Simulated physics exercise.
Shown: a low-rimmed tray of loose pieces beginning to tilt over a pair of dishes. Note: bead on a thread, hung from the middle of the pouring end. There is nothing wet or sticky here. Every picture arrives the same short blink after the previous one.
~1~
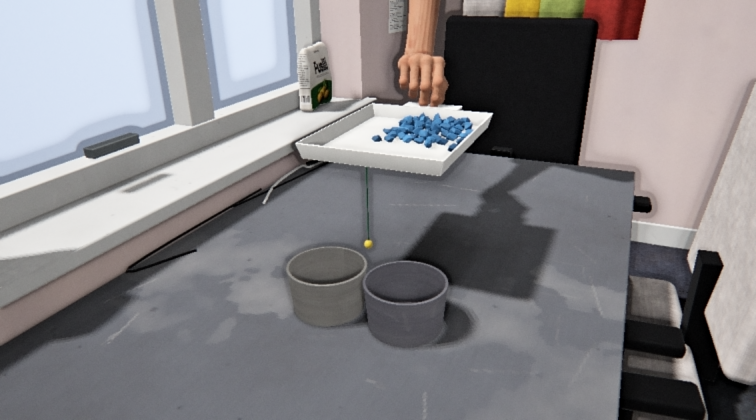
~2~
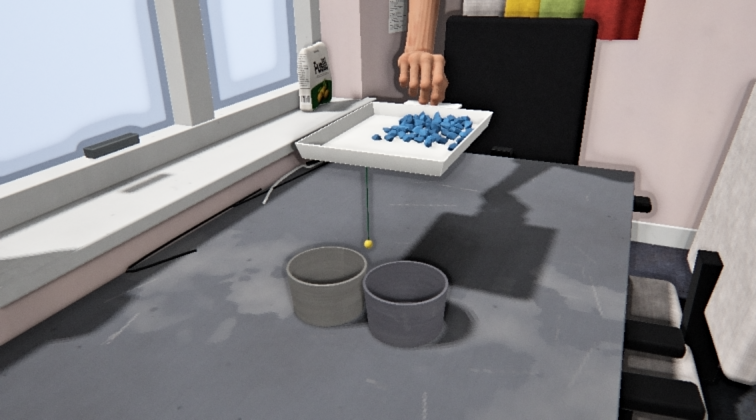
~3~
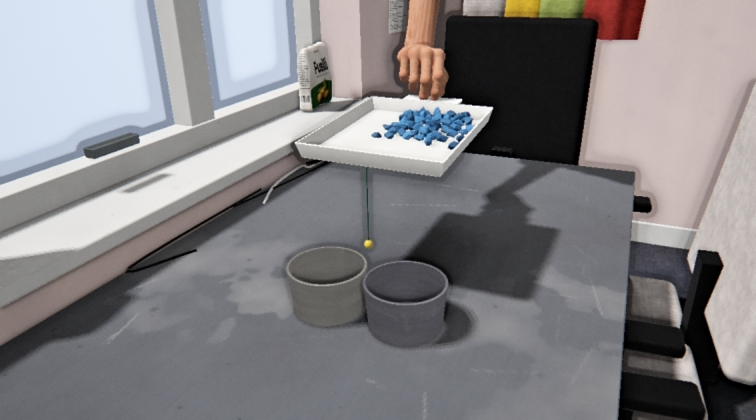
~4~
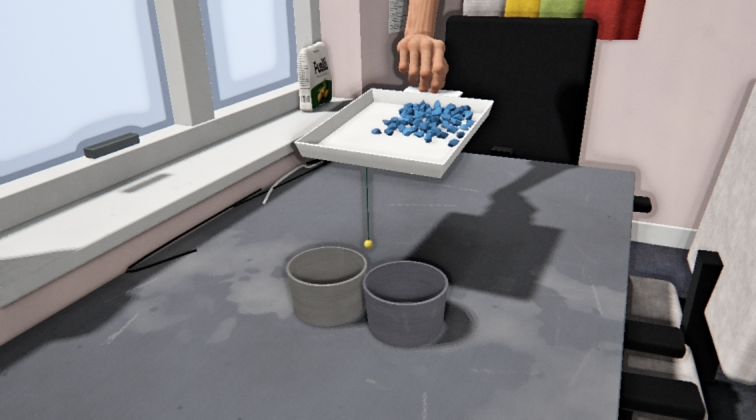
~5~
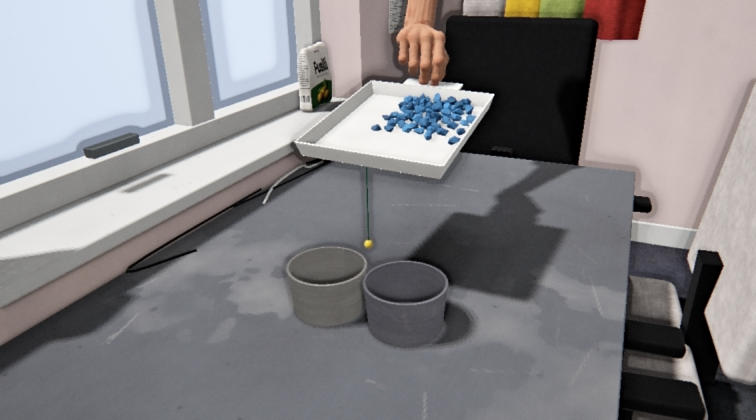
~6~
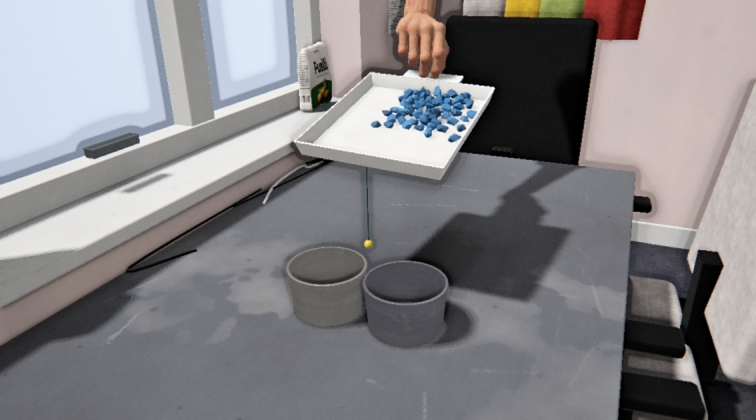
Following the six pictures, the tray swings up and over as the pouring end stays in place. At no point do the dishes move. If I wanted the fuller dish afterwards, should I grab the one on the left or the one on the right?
Grab the right one.
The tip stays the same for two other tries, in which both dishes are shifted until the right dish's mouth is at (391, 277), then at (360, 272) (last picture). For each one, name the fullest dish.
In order of the tries: The dish on the right side, then the dish on the right side.
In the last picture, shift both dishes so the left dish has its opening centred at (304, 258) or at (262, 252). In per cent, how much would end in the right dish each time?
You'd get 50 in a hundred first and 10 in a hundred after that.
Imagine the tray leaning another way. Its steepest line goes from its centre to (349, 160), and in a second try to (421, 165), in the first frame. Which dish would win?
The leftmost dish; the rightmost dish.
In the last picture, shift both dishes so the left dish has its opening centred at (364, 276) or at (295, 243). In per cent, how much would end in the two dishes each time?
Estimate: 70 % first, 10 % second.
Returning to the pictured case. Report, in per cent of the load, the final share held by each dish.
Left dish around 0 percent; right dish around 80 percent.
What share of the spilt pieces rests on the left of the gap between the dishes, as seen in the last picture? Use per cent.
Around 10 per cent, I reckon.
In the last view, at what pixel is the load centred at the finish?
Near pixel (412, 317).
Just after the last frame, tray tipped steeply; almost all on the tray; just a few in the right dish; about a tenth in the air.
A moment on, tray tipped right over; roughly two thirds on the tray; roughly a quarter in the right dish; just a few outside both; about a tenth in the air.
Further on, tray tipped past a quarter turn; the larger part in the right dish; about a tenth in the left dish; about a tenth outside both.
When it is over, tray tipped past a quarter turn; the larger part in the right dish; about a tenth in the left dish; about a tenth outside both.
